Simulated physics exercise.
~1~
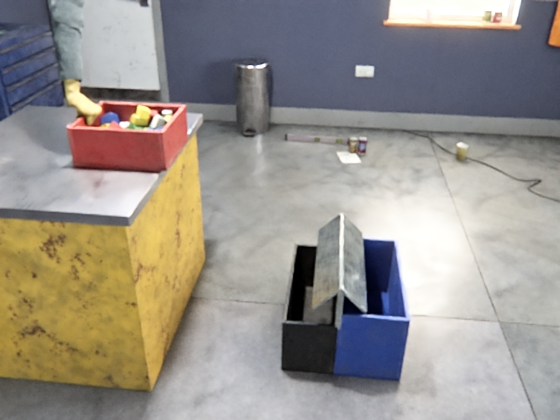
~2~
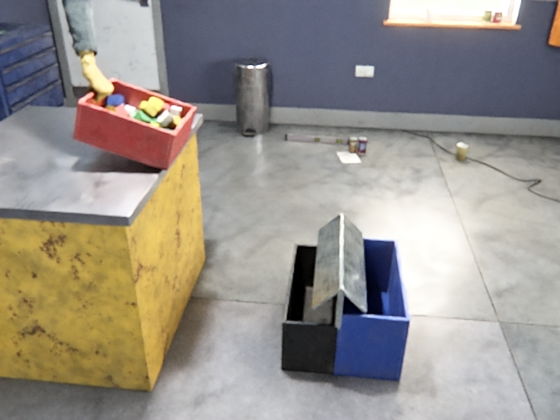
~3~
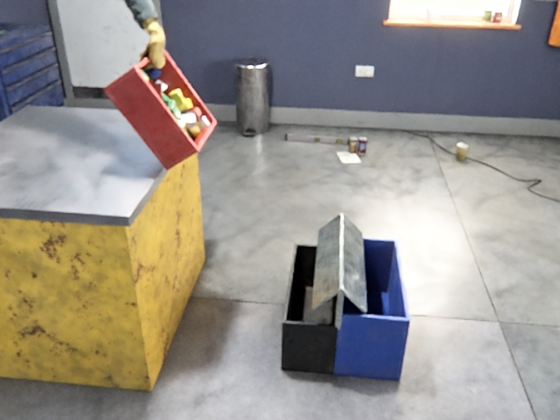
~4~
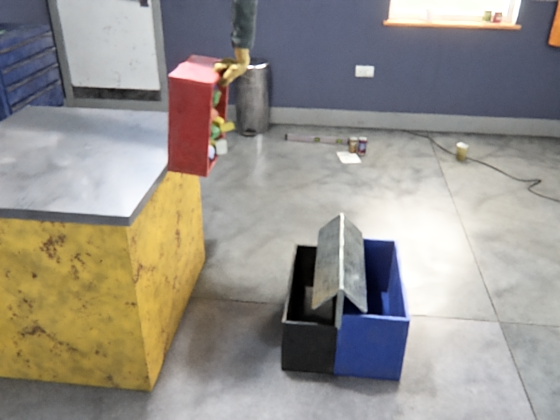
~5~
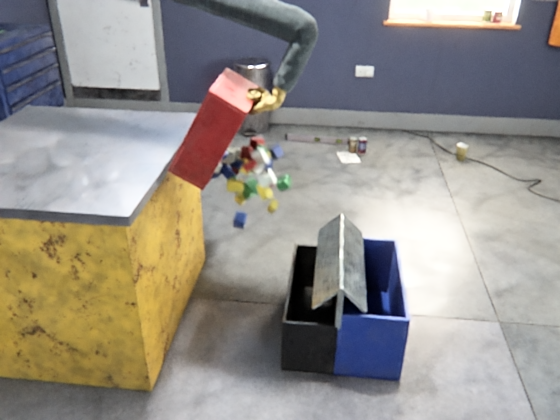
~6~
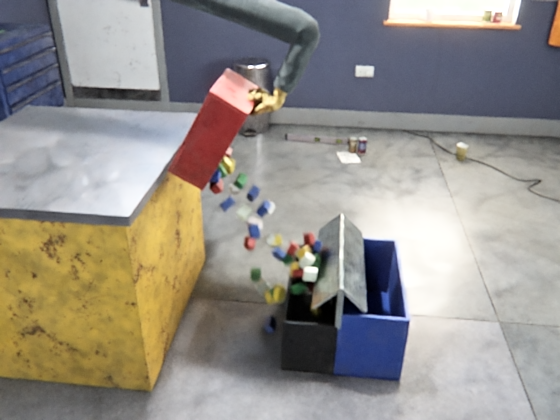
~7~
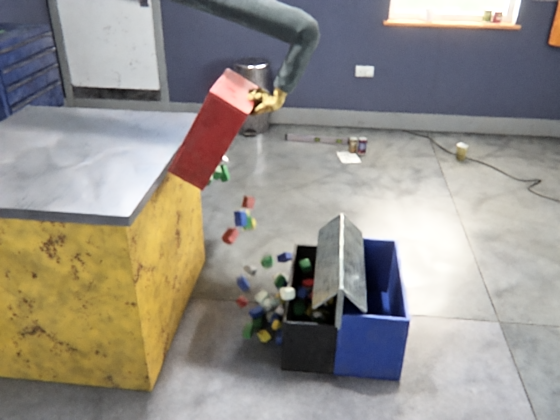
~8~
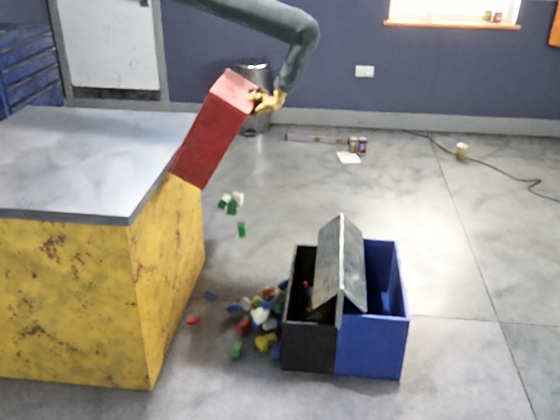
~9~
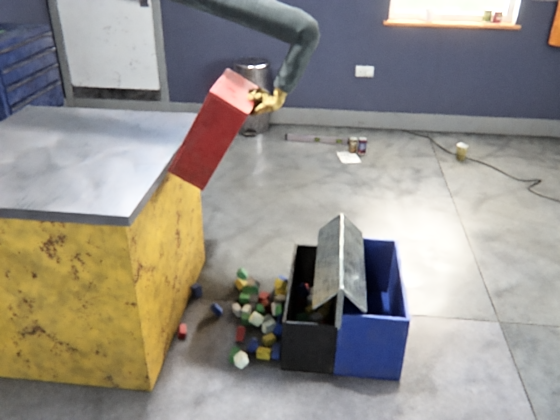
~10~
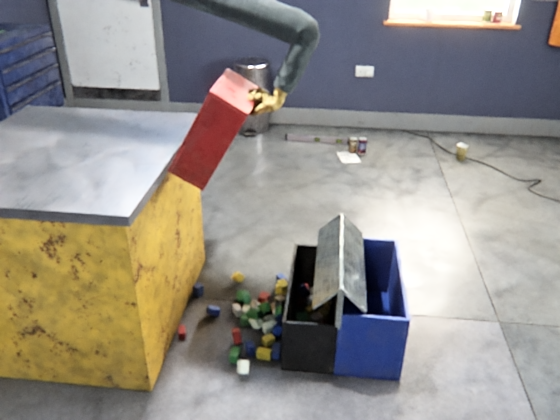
A red box of colourful toy bricks was lifted off the yellow bench by a gloved arm and tipped over its edge, spilling them toward the black trough below; some landed inside, but many ended up scattered on the floor to its left.
